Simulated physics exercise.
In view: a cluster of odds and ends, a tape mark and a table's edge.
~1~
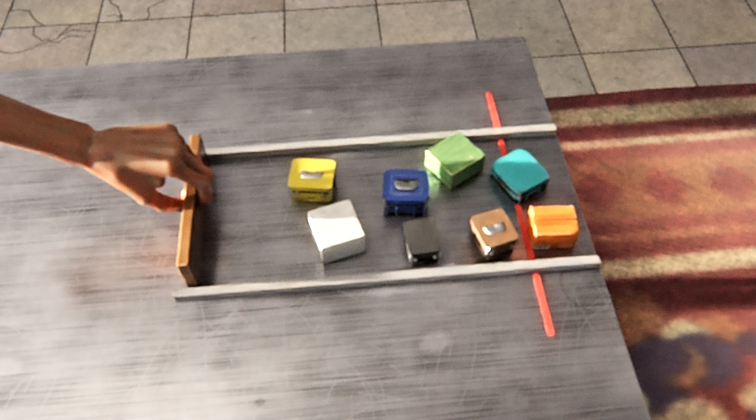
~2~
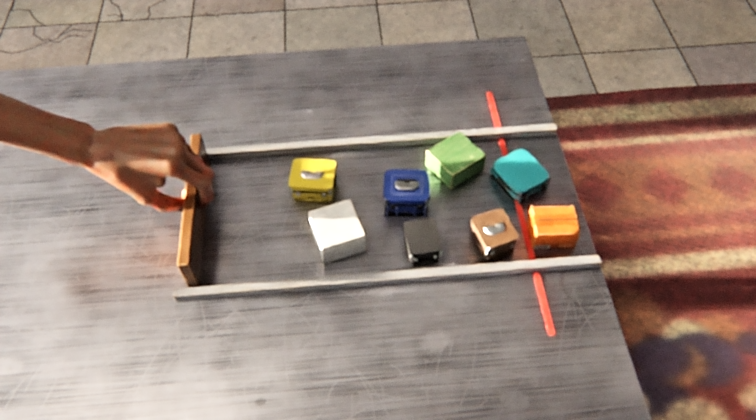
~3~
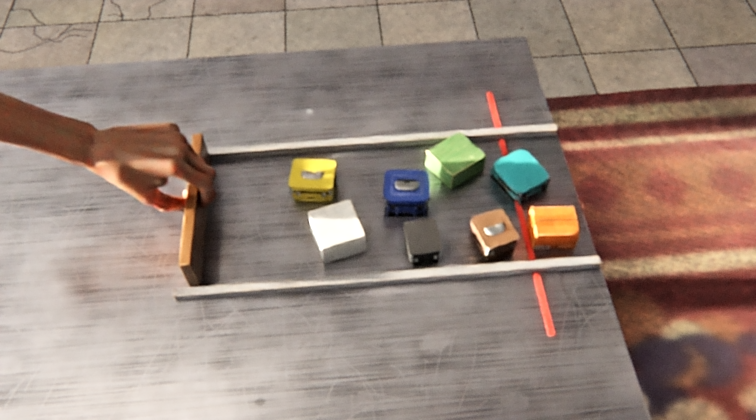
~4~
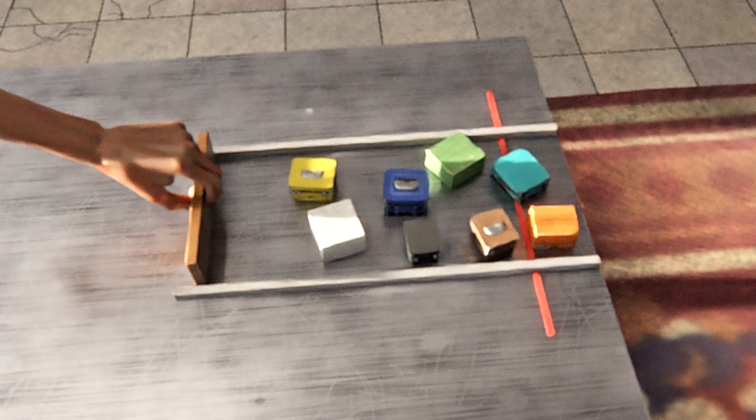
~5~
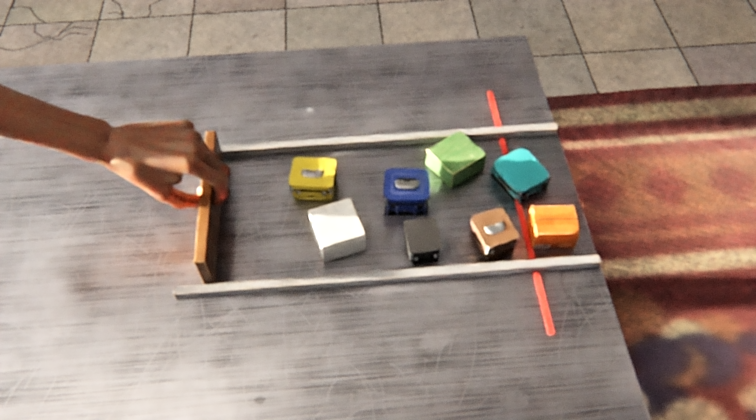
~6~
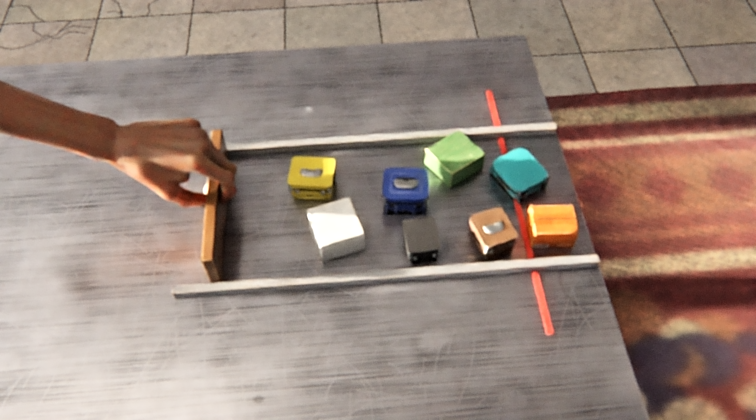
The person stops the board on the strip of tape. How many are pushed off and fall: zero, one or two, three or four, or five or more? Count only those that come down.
In the end the number that fall off is three or four.
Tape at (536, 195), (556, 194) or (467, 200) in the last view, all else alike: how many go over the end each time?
It would be 6, 6 and 1.
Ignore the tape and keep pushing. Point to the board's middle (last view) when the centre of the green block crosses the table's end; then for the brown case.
At (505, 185) for the green block; at (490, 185) for the brown case.
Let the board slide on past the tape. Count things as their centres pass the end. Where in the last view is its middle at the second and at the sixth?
About (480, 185), then (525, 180).
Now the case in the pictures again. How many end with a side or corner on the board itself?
The number is 2.
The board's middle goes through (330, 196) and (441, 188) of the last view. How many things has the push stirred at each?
First 2, then 8.
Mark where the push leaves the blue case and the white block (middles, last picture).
First (570, 184), then (547, 219).
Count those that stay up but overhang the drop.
It comes to 2.
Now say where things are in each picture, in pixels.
Orange box (552, 228); turquoise case (519, 176); brown case (493, 235); board (195, 209); tape (516, 198), in the first picture.
Turquoise case (520, 177); blue case (406, 193), in the second picture.
Brown case (493, 235); green block (456, 160), in the third picture.
Orange box (553, 228); board (203, 207), in the fourth picture.
Turquoise case (520, 176); white block (337, 230), in the fifth picture.
Orange box (552, 227); turquoise case (519, 176); brown case (492, 234); board (217, 204); tape (516, 196), in the sixth picture.
A little later, none off yet; orange box at rest near (552, 227); turquoise case at rest near (519, 176); brown case at rest near (492, 234).
Next, none off yet; orange box shifted a little near (565, 225); turquoise case moving near (525, 179); brown case shifted about its own width near (527, 233).
When it is over, the number that fall off is three or four; down, green block, brown case, turquoise case and orange box.
